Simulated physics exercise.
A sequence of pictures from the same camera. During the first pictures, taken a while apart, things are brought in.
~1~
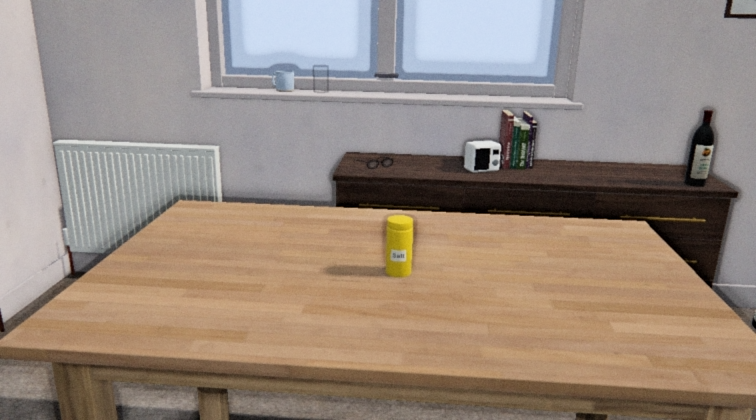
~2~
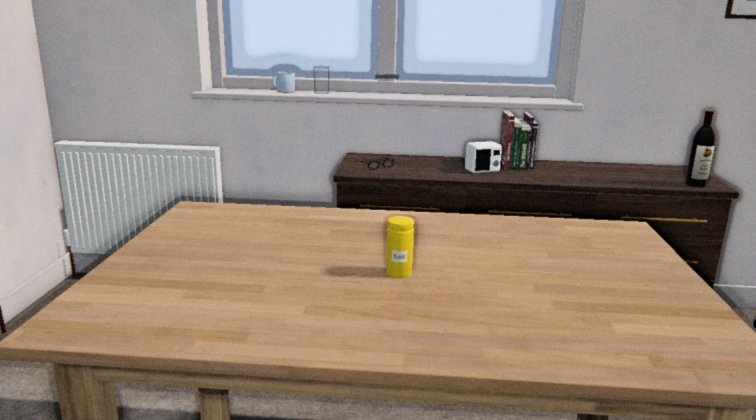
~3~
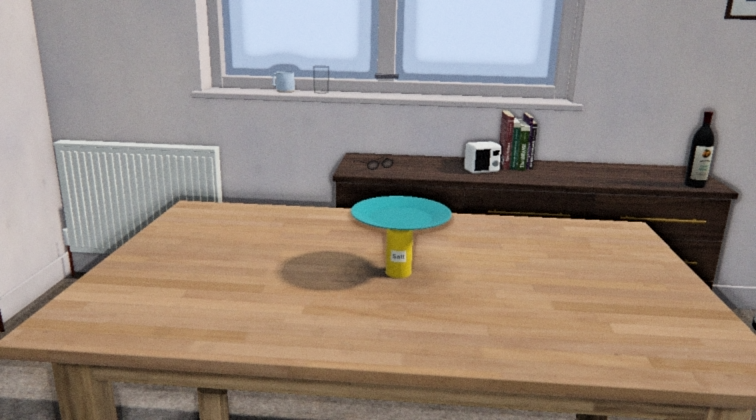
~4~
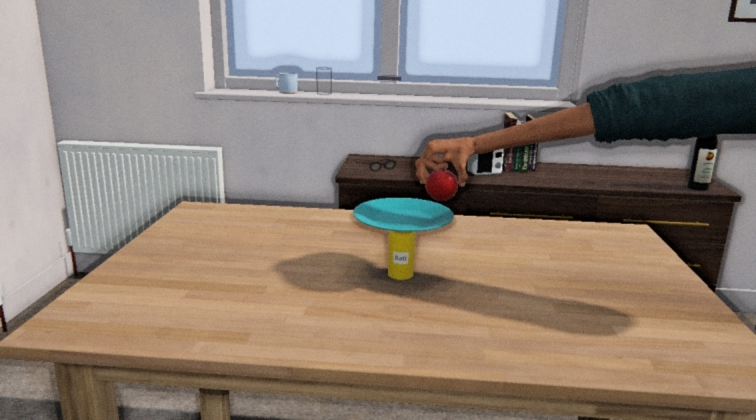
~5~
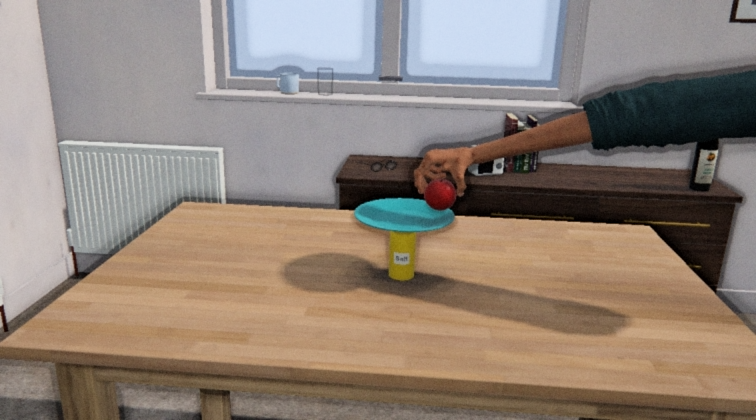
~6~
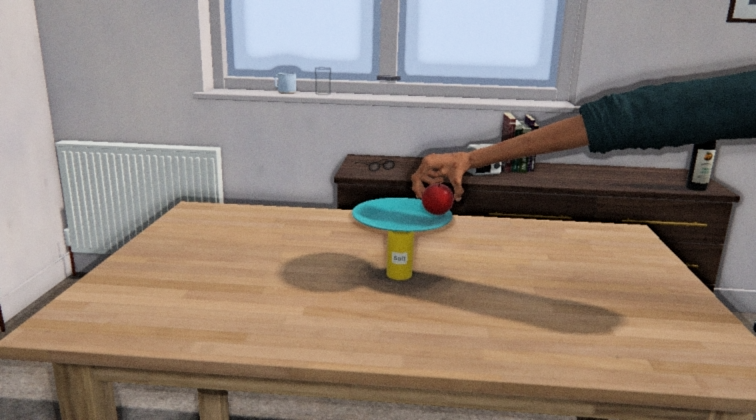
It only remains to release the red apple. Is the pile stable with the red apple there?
Most likely the pile survives.
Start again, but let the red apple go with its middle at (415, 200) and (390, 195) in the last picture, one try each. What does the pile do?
Case one: The pile stands firm; case two: It stands firm.
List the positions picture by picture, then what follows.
In the first frame, the last thing is not in view yet.
In the second frame, the last thing is not in view yet.
In the third frame, the last thing is not in view yet; turquoise plate (401, 215).
In the fourth frame, still above its spot; red apple (442, 185); turquoise plate (403, 217).
In the fifth frame, still above its spot; red apple (440, 195); turquoise plate (404, 217).
In the sixth frame, set down, still held; red apple (438, 199); turquoise plate (402, 217).
Then, 0.30 s on from there, no change.
Then, 0.70 s on from there, red apple resting near (438, 200).
In the end, all 3 unmoved. At the end, from the last picture's camera, red apple near (438, 200). The pile holds.
